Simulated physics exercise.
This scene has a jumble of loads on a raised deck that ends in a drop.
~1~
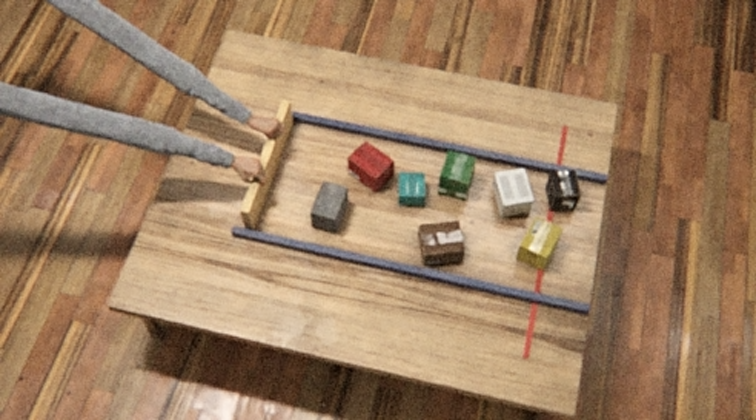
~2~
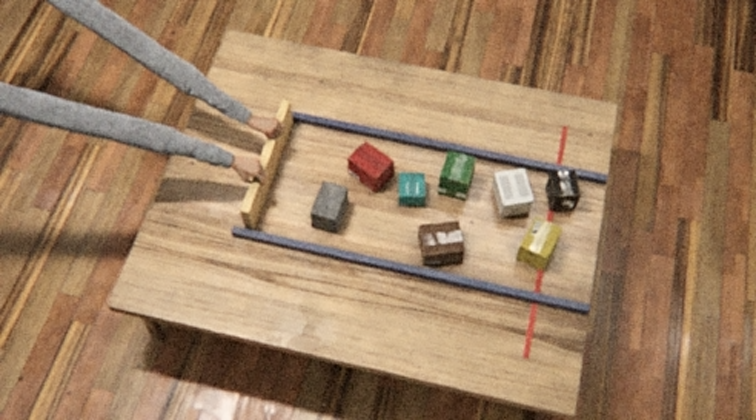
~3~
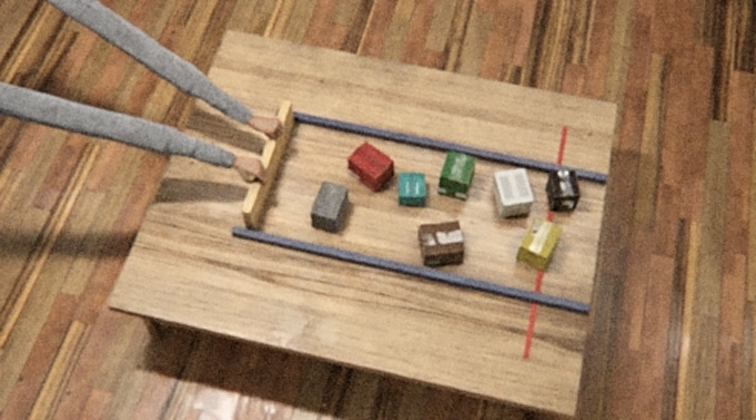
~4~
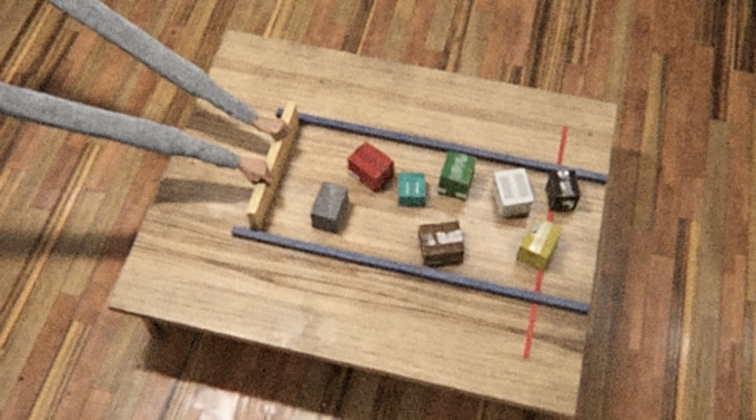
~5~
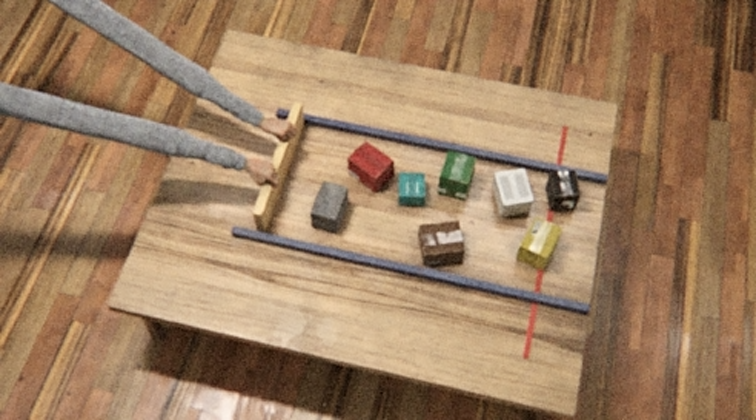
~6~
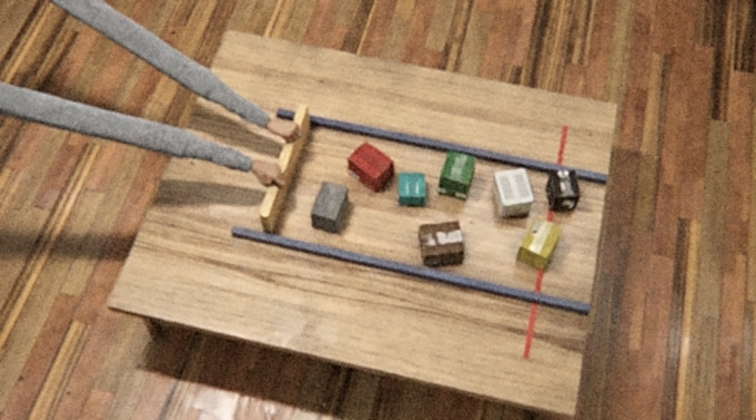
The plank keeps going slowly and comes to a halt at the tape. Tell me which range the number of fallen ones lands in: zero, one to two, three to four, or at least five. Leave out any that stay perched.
More than two but fewer than five drop off.
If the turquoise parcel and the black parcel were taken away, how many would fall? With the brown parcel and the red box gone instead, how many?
In order, the numbers are 2 and 1.
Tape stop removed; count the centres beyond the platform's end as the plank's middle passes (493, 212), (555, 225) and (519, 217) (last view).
Taking the places in turn, the counts are 1, 5 and 2.
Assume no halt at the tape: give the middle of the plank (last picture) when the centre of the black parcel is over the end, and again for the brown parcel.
The black parcel puts it at (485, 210), the brown parcel at (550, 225).
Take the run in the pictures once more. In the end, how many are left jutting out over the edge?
The count is 2.
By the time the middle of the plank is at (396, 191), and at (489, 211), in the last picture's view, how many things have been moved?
Counts: 4, 8.
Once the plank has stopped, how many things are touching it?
It touches 3.
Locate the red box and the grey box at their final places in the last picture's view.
Red box: About (574, 198); grey box: About (558, 257).
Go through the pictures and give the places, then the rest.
In the first frame, black parcel (563, 191); yellow parcel (539, 244); white tote (512, 193); plank (268, 165); tape (547, 234).
In the second frame, yellow parcel (539, 244); green box (457, 176).
In the third frame, white tote (512, 194); turquoise parcel (412, 189).
In the fourth frame, black parcel (563, 191); grey box (330, 207).
In the fifth frame, yellow parcel (539, 244); plank (280, 167).
In the sixth frame, black parcel (563, 191); yellow parcel (539, 244); white tote (512, 194); plank (286, 168); tape (547, 234).
Soon after, none off yet; black parcel at rest near (563, 191); yellow parcel at rest near (539, 244); white tote at rest near (512, 194).
At rest, the number that fall off is three or four; fallen, green box, white tote and black parcel.
